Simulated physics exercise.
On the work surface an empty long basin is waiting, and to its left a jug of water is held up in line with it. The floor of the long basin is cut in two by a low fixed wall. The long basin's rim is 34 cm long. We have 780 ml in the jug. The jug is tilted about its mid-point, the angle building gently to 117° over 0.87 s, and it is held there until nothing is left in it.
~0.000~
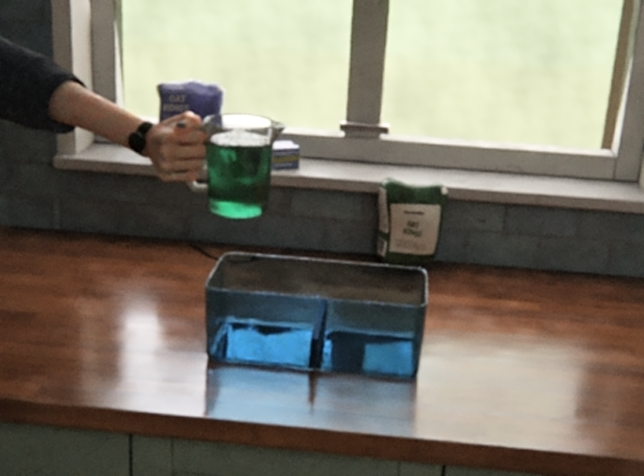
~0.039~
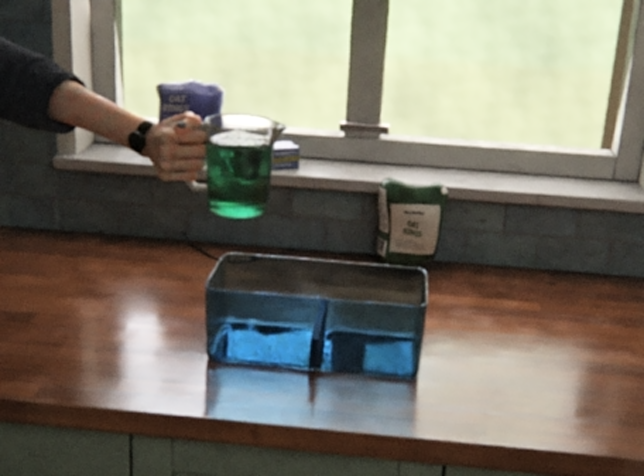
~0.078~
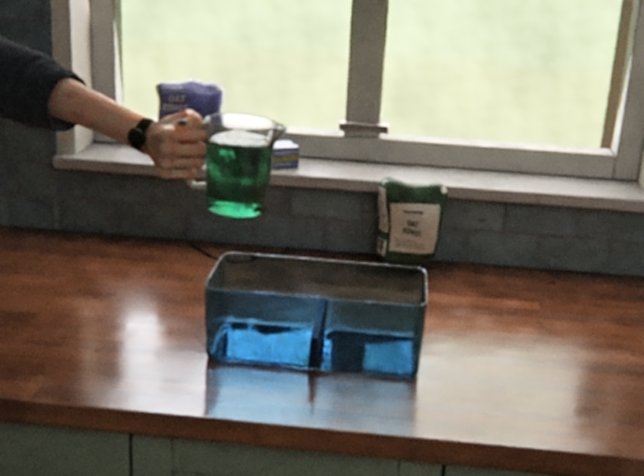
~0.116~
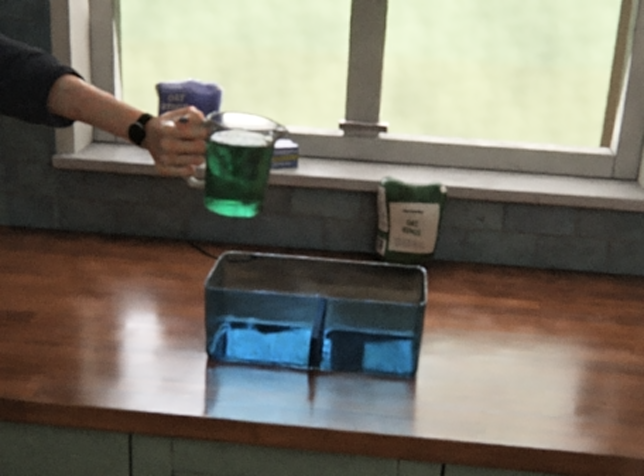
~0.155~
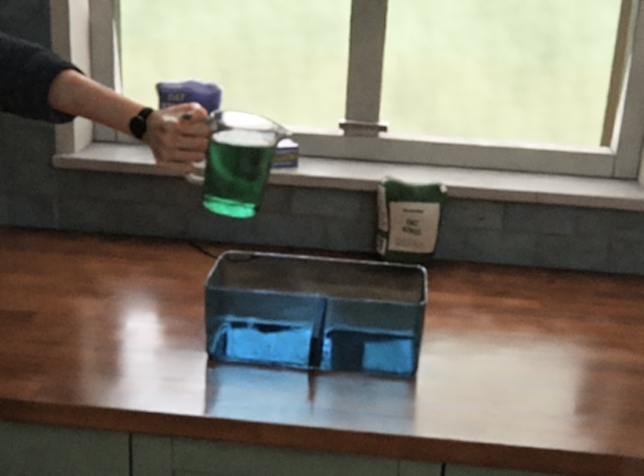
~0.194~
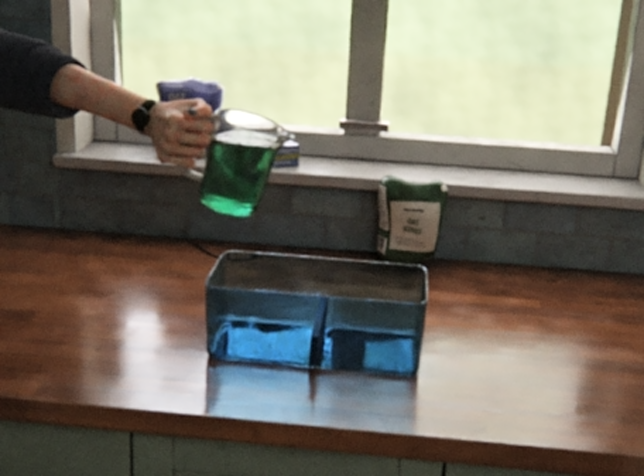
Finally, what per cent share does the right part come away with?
Roughly 56 per cent.
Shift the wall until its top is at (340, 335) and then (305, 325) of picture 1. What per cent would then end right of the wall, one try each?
Respectively close to 20 and 90 %.
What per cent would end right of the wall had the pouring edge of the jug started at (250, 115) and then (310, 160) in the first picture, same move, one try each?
5 per cent first, 85 per cent second.
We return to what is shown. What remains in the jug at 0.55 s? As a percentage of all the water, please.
Near 78 in a hundred.
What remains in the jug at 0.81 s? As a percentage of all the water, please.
18 per cent or thereabouts.
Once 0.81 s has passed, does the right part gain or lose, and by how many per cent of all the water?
Looks like it goes higher by around 14.
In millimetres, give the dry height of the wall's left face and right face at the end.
Near 40 mm for the left and near 34 mm for the right.
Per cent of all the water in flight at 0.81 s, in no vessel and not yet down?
Close to 24 in every hundred parts.
Then, 0.55 s in, the tilt is 82° and 79 per cent is still to pour, 0 is left of the wall and 2 right of it.
Then, 0.81 s in, the tilt is 115° and 18 per cent is still to pour, 15 is left of the wall and 43 right of it.
Then, 1.08 s in, the tilt is 117° and 0 per cent is still to pour, 42 is left of the wall and 56 right of it.
Then, 1.37 s in, the tilt is 117° and 0 per cent is still to pour, 42 is left of the wall and 56 right of it.
Finally, 43 per cent lies left of the wall, 56 right of it and 2 outside.
